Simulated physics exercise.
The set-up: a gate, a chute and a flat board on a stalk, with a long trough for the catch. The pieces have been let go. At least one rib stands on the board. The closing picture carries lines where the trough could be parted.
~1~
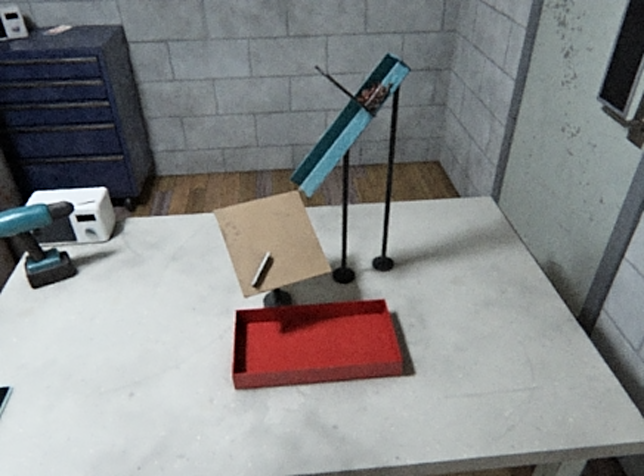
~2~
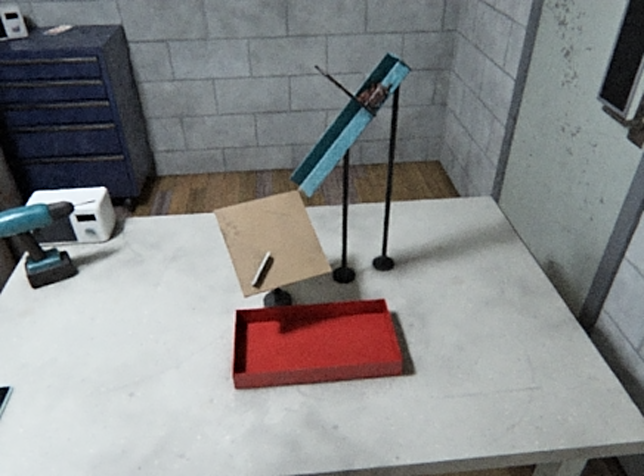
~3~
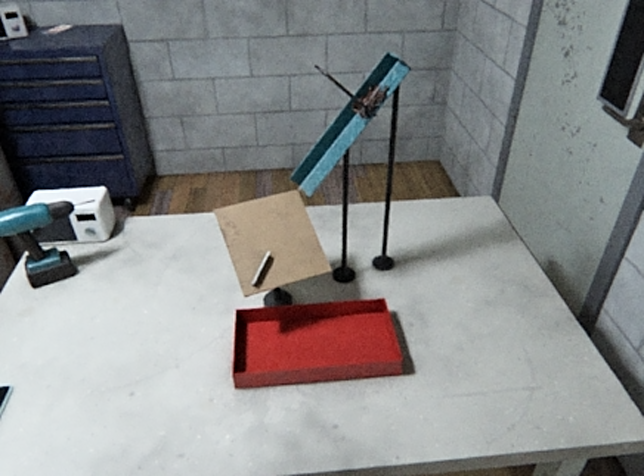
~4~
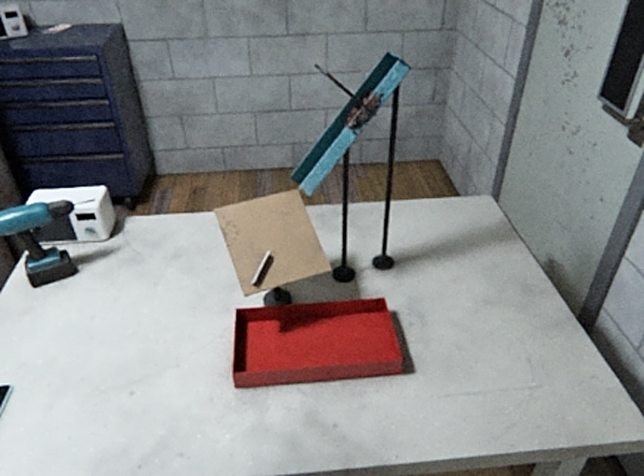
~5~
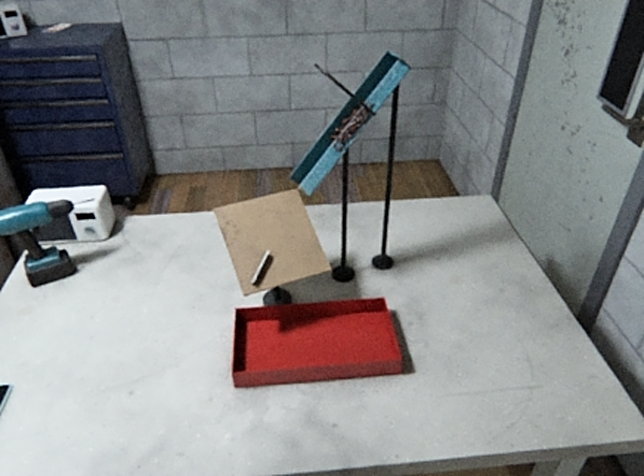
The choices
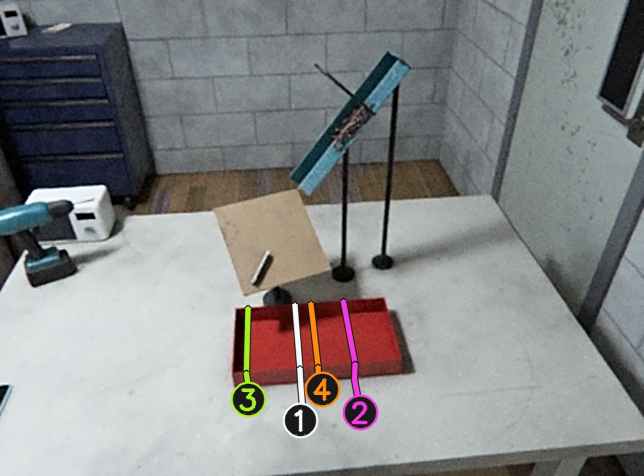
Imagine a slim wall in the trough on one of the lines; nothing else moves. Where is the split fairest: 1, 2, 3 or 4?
Use line 1.
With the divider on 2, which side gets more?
More lands on the left.
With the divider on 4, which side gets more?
The left side.
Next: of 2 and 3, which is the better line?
It is 3.
On the marked copy, line 1 crosses the front rim at (299, 367); line 2 crosses the front rim at (354, 363); line 3 crosses the front rim at (246, 372); line 4 crosses the front rim at (318, 366).
Choosing 1, of what is caught, roughly two thirds on the left of the divider, roughly a third on the right.
Choosing 2, of what is caught, every piece on the left of the divider, not one piece on the right.
Choosing 3, of what is caught, roughly a quarter on the left of the divider, the larger part on the right.
Choosing 4, of what is caught, almost all on the left of the divider, about a tenth on the right.
